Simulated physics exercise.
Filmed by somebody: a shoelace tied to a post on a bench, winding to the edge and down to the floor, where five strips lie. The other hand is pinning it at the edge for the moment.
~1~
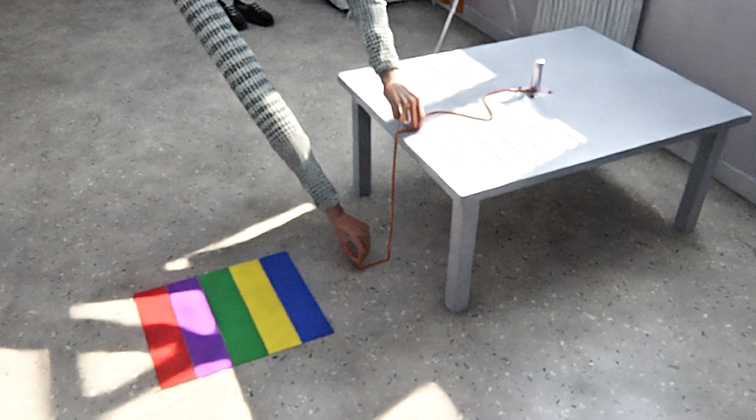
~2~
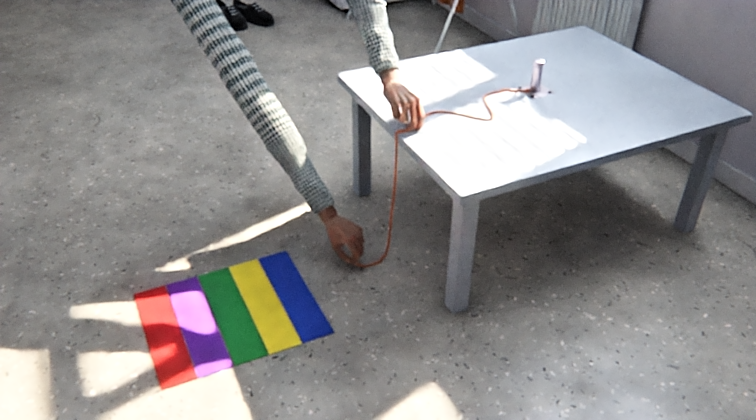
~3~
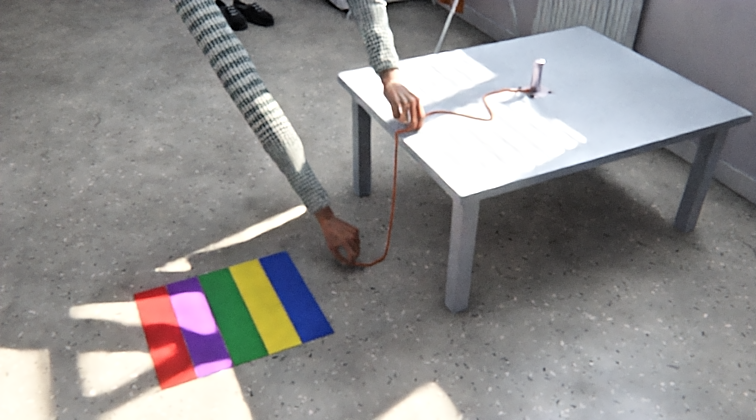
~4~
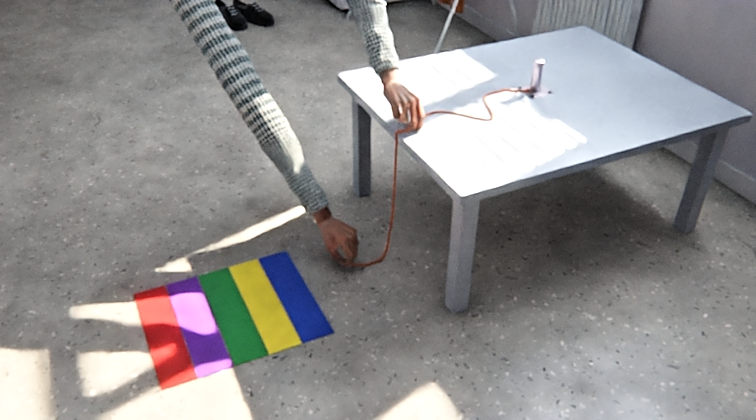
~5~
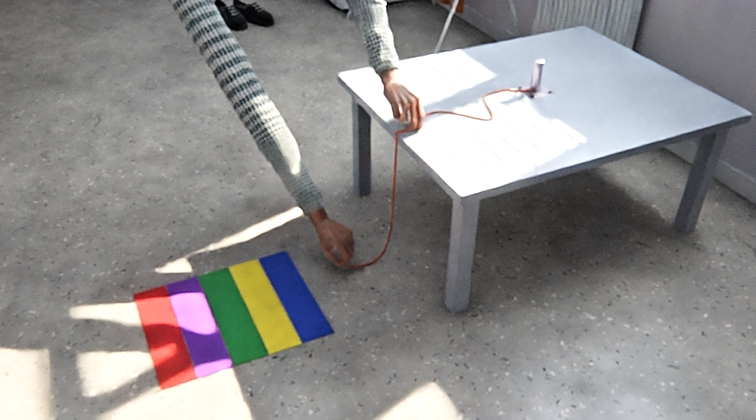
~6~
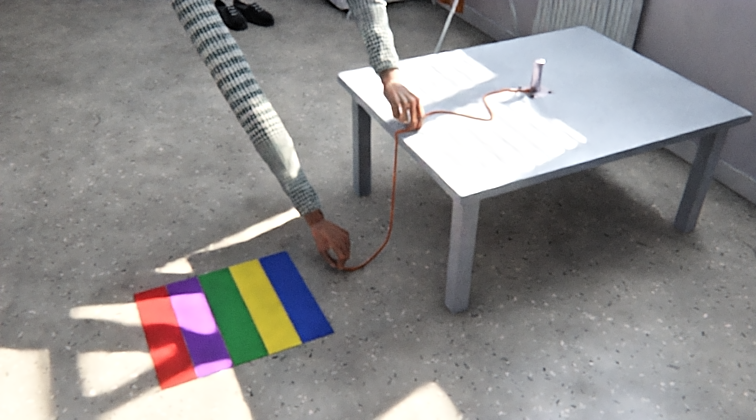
A hand near the floor shifting slightly left with the end of a reddish-brown lace, while another pins it at the table edge.
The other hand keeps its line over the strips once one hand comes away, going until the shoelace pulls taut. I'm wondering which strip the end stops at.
It stops at the purple strip.
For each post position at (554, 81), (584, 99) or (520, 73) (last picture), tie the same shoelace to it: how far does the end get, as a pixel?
Approximate pixels in order: (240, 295), (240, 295), (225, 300).
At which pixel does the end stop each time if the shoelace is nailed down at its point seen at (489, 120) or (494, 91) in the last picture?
Estimates in sequence: (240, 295) then (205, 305).
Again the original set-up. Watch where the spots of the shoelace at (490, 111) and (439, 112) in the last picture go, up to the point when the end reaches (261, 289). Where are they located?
Roughly (464, 113) for the first and (403, 130) for the second.
Early on, end near (261, 289); over yellow.
Midway, end near (221, 301); over green.
At the end of the slack, end near (197, 308); over purple. Over purple.
